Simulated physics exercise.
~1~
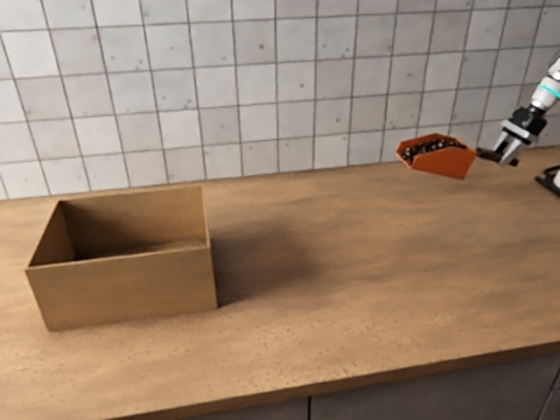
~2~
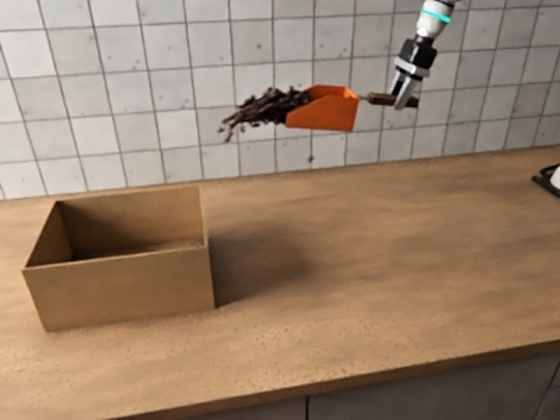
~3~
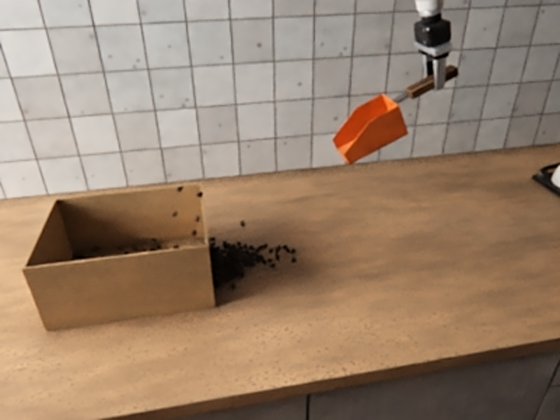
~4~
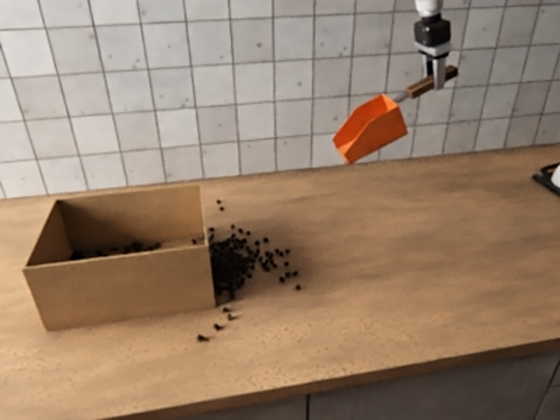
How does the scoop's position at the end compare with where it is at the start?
At the end the scoop is somewhat farther left and higher in the view than at the start, hanging above the counter to the right of the box.
